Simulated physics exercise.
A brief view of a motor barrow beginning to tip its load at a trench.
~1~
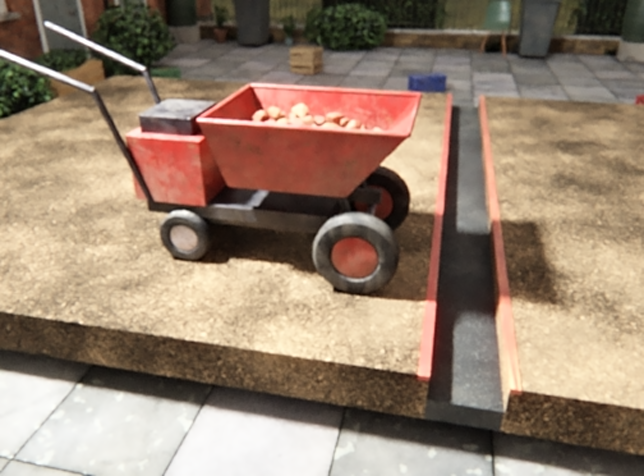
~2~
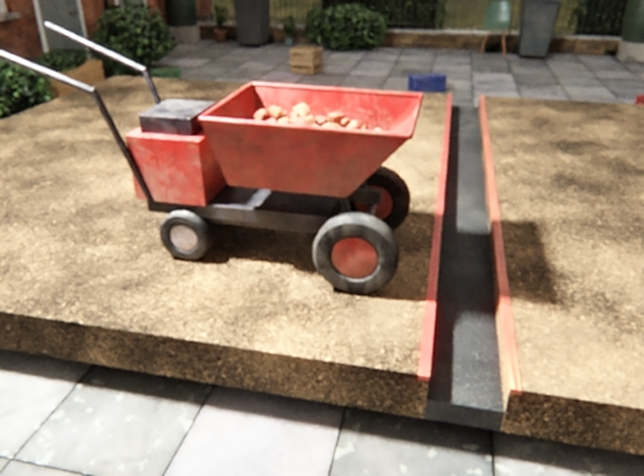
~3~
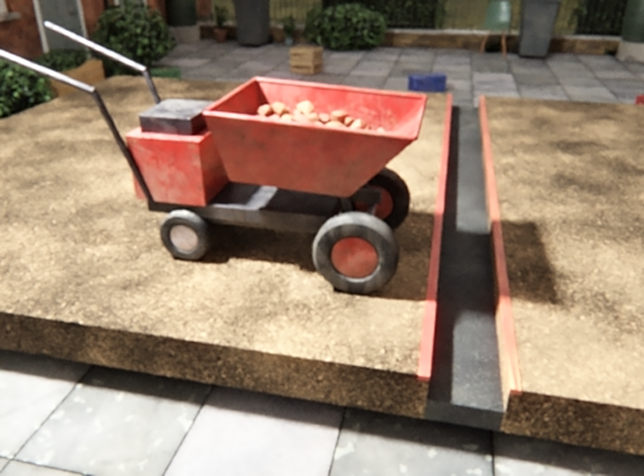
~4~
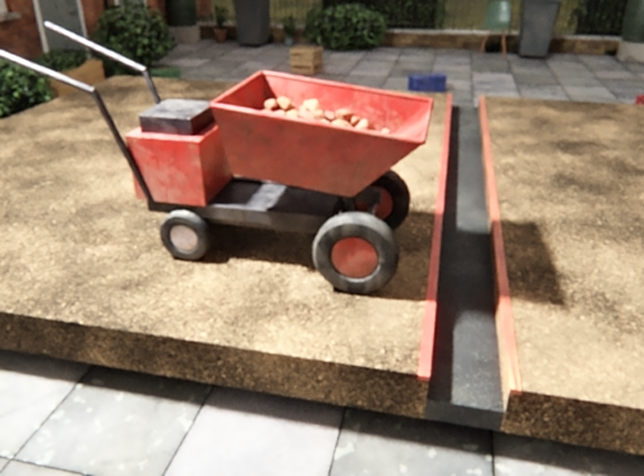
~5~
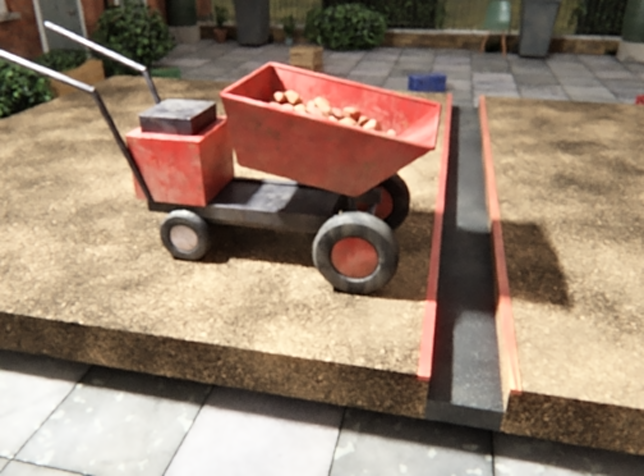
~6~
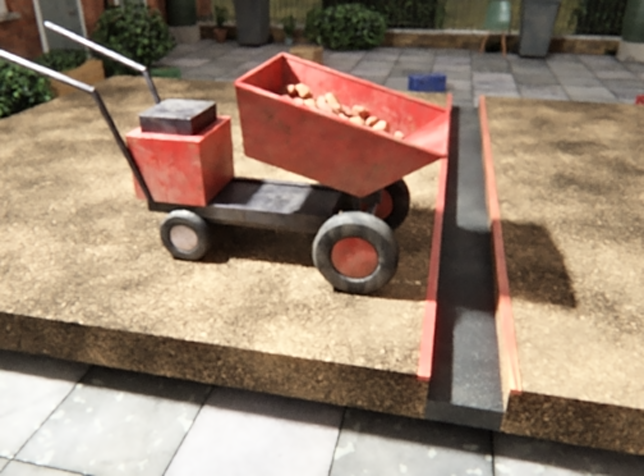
The red skip of a motor barrow, loaded with rubble, gradually tilts up beside a trench.
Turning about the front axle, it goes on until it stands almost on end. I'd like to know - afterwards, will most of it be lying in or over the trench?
No, under half will.
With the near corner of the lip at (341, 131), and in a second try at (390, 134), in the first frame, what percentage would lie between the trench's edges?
Roughly 80 percent the first time, roughly 40 percent the second.
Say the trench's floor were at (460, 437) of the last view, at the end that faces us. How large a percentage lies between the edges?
It lands somewhere near 10 percent.
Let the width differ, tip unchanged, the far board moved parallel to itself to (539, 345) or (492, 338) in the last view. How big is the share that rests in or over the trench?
First one: 50 per cent; second one: 0 per cent.
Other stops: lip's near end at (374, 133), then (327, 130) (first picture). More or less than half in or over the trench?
At the first place above a half, at the second most of it.
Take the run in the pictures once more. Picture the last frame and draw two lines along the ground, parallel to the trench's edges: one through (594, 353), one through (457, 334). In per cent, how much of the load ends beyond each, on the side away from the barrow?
Near 20 % and near 80 %, in that order.
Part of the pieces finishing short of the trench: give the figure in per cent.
Roughly 0 per cent of the load.
Soon after the last picture, skip tipped steeply; all in the skip.
A little later, skip tipped right over; most in the skip; a stray few in or heaped over the trench; a small part beyond it; a stray few falling.
Later still, skip tipped right over; about a quarter in the skip; a small part in or heaped over the trench; about two thirds beyond it.
By the end, skip tipped right over; about a quarter in the skip; a small part in or heaped over the trench; about two thirds beyond it.
